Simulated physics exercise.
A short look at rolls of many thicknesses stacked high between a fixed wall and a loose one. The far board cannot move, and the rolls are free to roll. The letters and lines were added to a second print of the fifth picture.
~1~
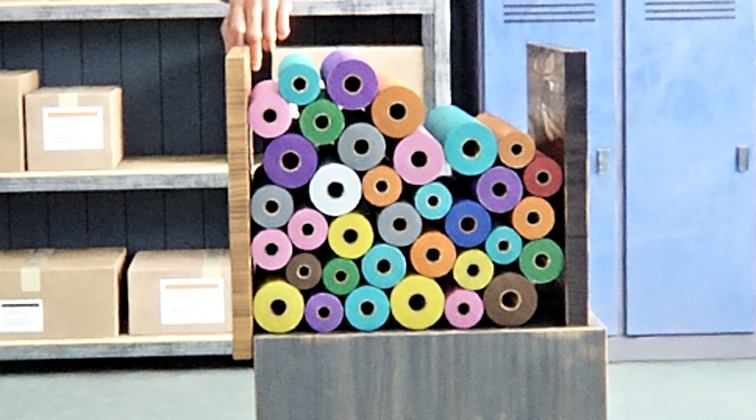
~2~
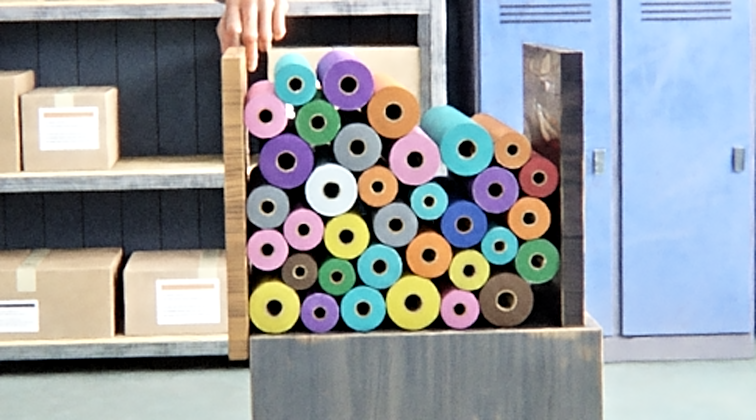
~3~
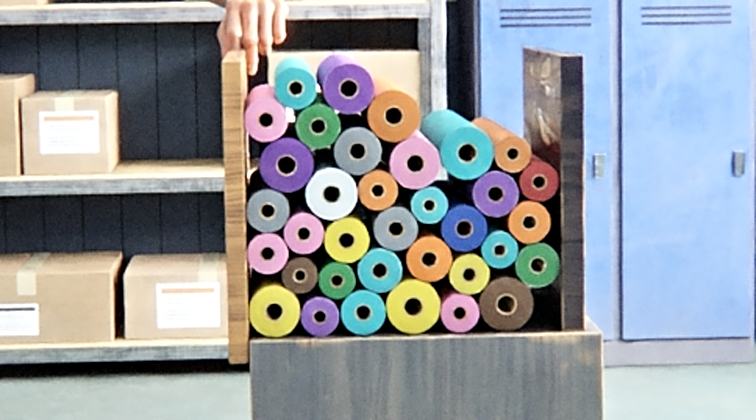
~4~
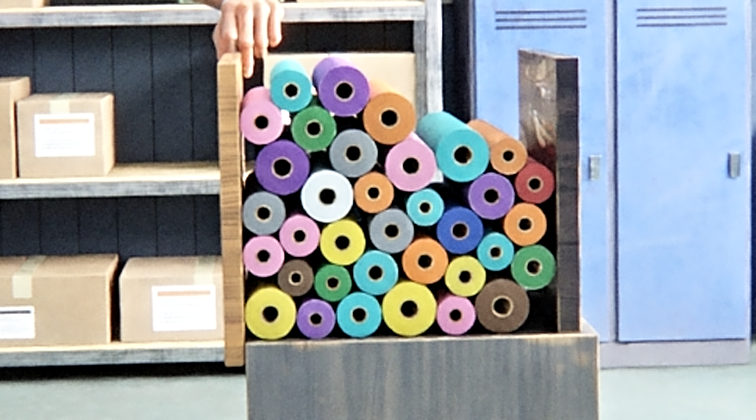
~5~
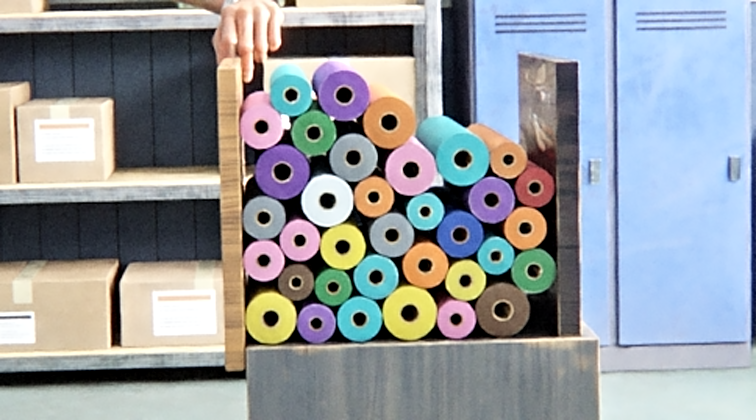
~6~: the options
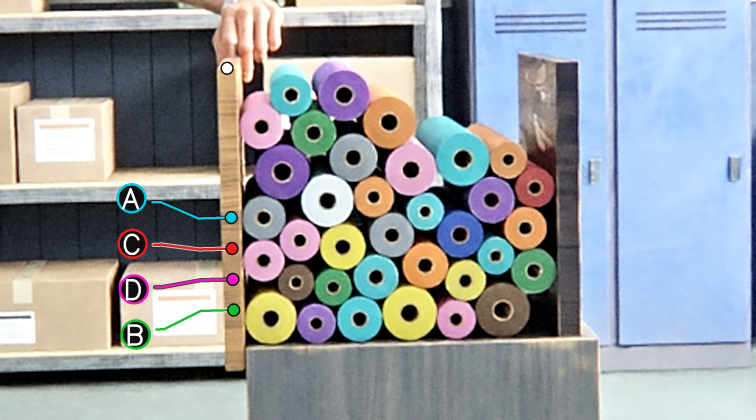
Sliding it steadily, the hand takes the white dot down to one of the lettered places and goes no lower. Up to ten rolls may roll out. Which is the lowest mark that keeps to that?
Lower it to D and no more.
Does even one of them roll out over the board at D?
Yes, at D.
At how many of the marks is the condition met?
Three of them.
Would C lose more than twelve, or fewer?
It loses fewer than twelve.
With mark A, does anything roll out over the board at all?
Yes.
On the marked copy, A at (231, 218); B at (233, 310); C at (232, 249); D at (232, 279); the white dot at (227, 68).
Taking D. A third of the way, top of the board (240, 158).
Two thirds of the way, top of the board (243, 260).
When it is over, top of the board (243, 278), about six out over the board.
As for the rest, A three out over the board; B eleven out over the board; C three out over the board.
